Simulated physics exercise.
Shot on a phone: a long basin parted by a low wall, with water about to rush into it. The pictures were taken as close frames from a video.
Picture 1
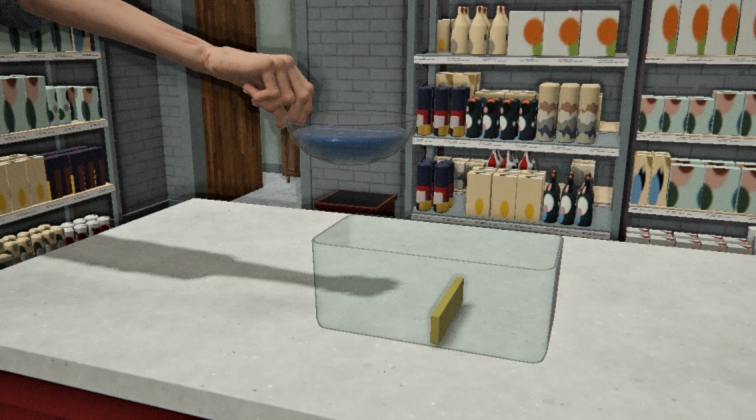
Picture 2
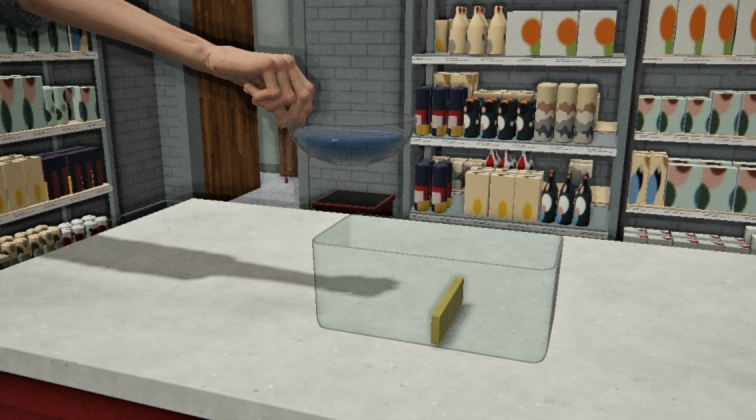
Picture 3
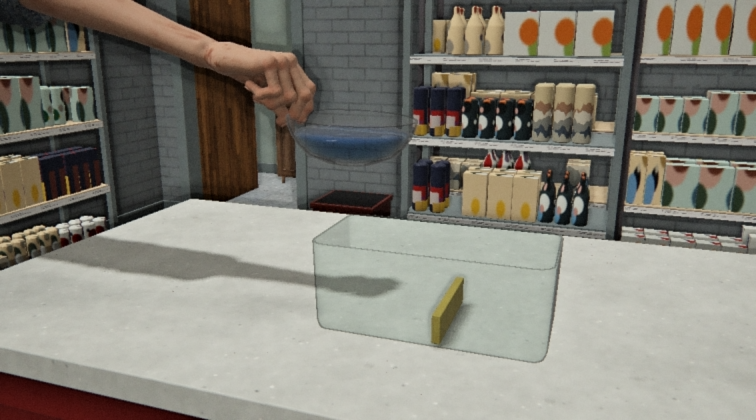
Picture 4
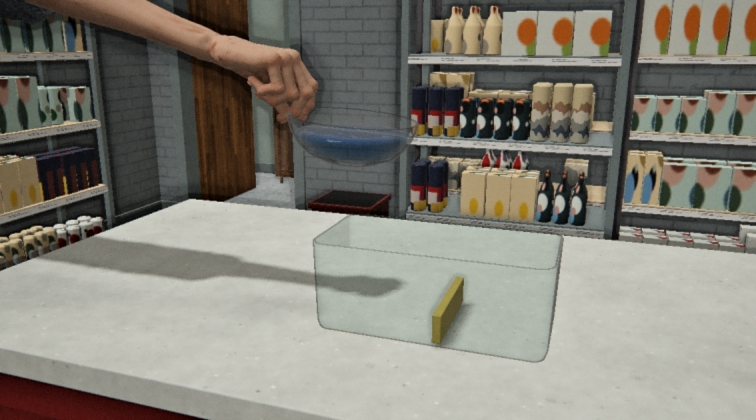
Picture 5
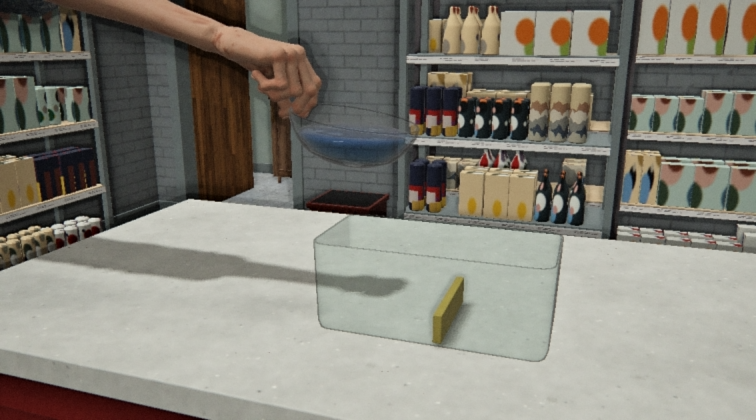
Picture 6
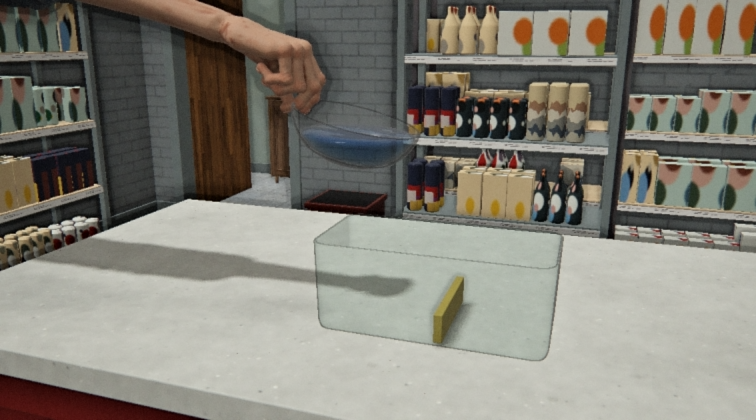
A hand slowly tilts a clear bowl of blue liquid rightward above a clear basin.
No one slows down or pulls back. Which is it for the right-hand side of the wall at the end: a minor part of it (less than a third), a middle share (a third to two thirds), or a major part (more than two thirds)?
Most likely one third to two thirds will rest right of the wall.
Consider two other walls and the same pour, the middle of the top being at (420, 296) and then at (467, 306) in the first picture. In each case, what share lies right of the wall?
Roughly 80 % and 15 %.
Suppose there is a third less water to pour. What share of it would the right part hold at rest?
25 %.
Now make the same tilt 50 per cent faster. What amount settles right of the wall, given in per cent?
I'd say roughly 40 in every hundred ends up there.
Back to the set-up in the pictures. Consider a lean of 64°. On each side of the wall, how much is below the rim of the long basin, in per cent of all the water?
The left part holds 10 percent and the right part 20 percent.
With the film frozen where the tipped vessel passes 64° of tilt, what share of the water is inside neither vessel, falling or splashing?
I'd say some 40 per cent of it.
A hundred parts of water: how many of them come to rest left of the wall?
Close to 50 in a hundred.
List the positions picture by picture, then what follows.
In the first picture, it leans 0°; its right rim is at (413, 122); the water meets the walls at (301, 128) and (409, 134); the long basin's rim runs from (332, 228) to (559, 253); the wall's top is at (449, 296).
In the second picture, it leans 1°; its right rim is at (414, 122); the water meets the walls at (301, 128) and (409, 134).
In the third picture, it leans 2°; its right rim is at (414, 125); the water meets the walls at (302, 127) and (410, 135).
In the fourth picture, it leans 5°; its right rim is at (415, 128); the water meets the walls at (303, 126) and (410, 137).
In the fifth picture, it leans 9°; its right rim is at (416, 133); the water meets the walls at (305, 126) and (412, 138).
In the sixth picture, it leans 14°; its right rim is at (417, 139); the water meets the walls at (307, 126) and (415, 139).
A moment on, the tilt is 64° and 29 per cent is still to pour, 11 is left of the wall and 22 right of it.
Next, the tilt is 92° and 1 per cent is still to pour, 49 is left of the wall and 47 right of it.
Then the tilt is 95° and 0 per cent is still to pour, 52 is left of the wall and 48 right of it.
Later the tilt is 95° and 0 per cent is still to pour, 52 is left of the wall and 48 right of it.
In the end 52 per cent lies left of the wall, 48 right of it and 0 outside.
